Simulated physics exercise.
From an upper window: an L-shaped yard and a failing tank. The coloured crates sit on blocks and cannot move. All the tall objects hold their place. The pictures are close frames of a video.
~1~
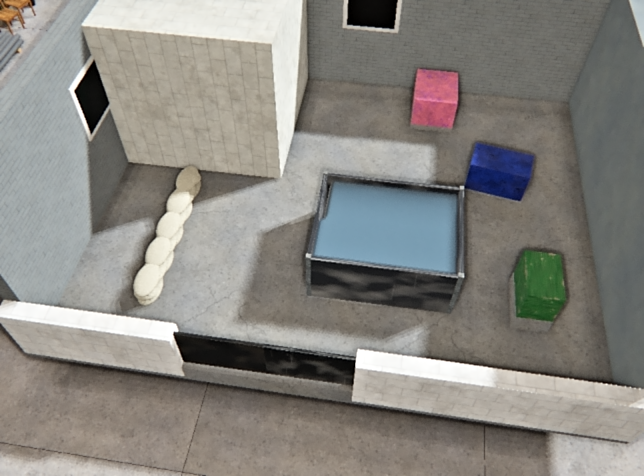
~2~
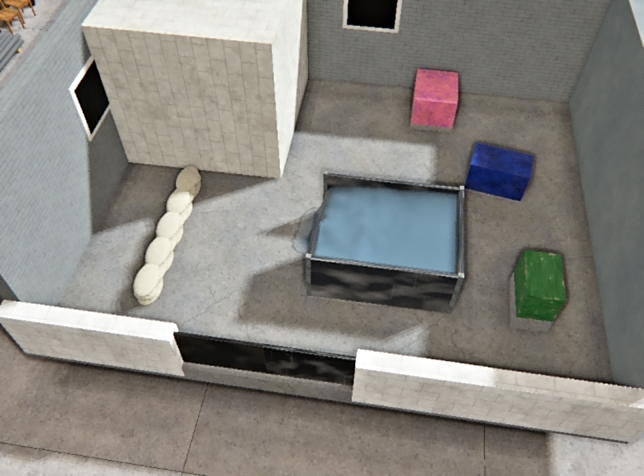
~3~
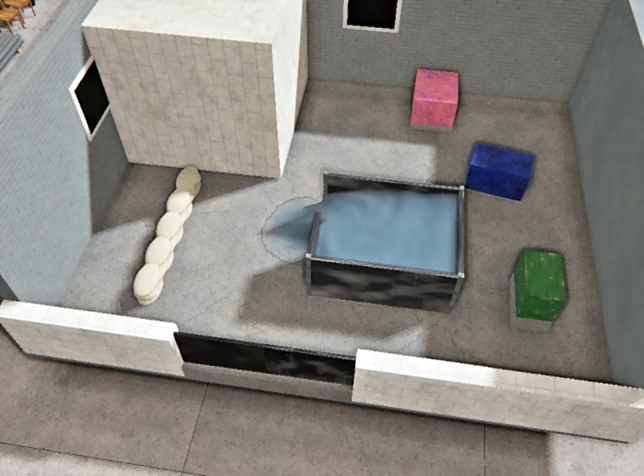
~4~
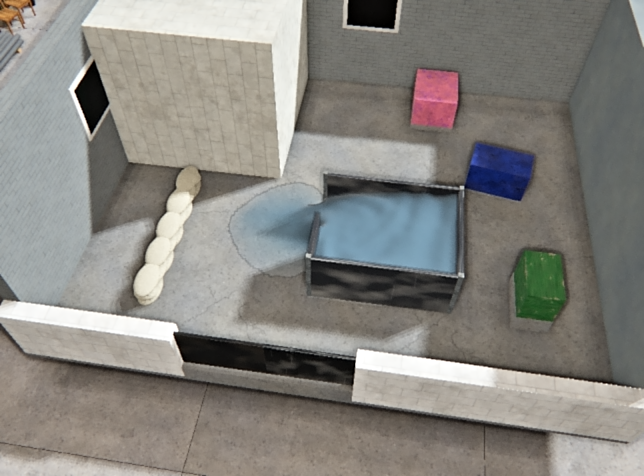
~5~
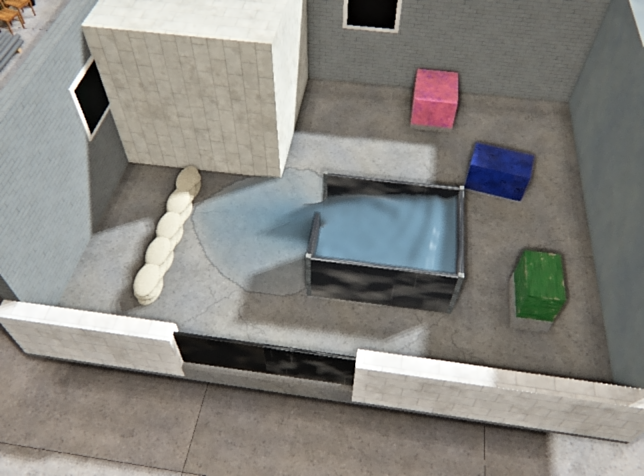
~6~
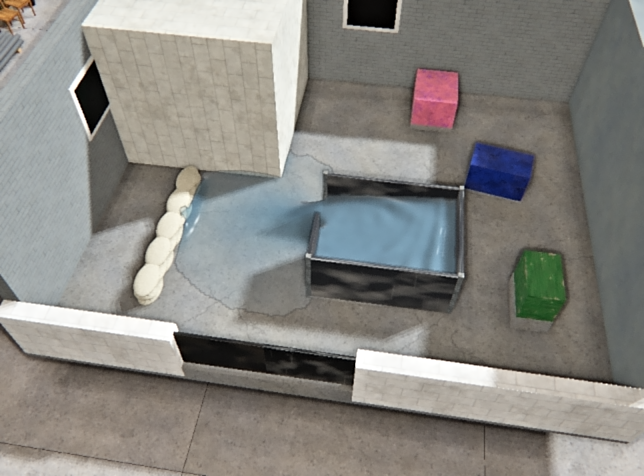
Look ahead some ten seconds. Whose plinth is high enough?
In the end: The blue crate is wetted; the pink crate escapes dry; the green crate escapes dry.
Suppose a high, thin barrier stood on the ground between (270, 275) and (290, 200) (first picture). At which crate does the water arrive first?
The pink-painted one.
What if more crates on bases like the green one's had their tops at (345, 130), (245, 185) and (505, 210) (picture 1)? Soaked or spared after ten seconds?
In that order: Remains dry, takes water, stays dry.
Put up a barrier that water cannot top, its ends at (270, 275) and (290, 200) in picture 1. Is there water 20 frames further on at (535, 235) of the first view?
There: No water.
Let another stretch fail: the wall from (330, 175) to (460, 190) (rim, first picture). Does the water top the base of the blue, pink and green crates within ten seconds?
Then: The blue one is topped, the pink one is topped, the green one is spared.
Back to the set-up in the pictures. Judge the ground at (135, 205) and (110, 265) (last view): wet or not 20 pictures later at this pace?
As listed: Flooded, under water.
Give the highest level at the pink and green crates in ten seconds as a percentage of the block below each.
Near 60 and 30 in a hundred.
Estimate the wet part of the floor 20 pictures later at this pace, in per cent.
Close to 45 %.
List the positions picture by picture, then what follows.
The first frame shows still water in the water tank at (388, 225).
In the second frame, the front is at (300, 247), out from the gap at (323, 220).
In the third frame, the front is at (268, 234), out from the gap at (323, 221).
In the fourth frame, the front is at (239, 215), out from the gap at (323, 222).
In the fifth frame, water pours out at (323, 222) and has run to (204, 206).
In the sixth frame, water pours out at (323, 222) and has run to (204, 178).
A moment on, water covers 20 % of the floor; the blue crate not reached, the pink crate not reached, the green crate not reached.
Next, water covers 30 % of the floor; the blue crate not reached, the pink crate not reached, the green crate not reached.
Then, water covers 45 % of the floor; the blue crate not reached, the pink crate water round its plinth, the green crate not reached.
Later, water covers 65 % of the floor; the blue crate not reached, the pink crate water round its plinth, the green crate water round its plinth.
In the end, water covers 90 % of the floor; the blue crate was topped, the pink crate stayed above the water, the green crate stayed above the water.
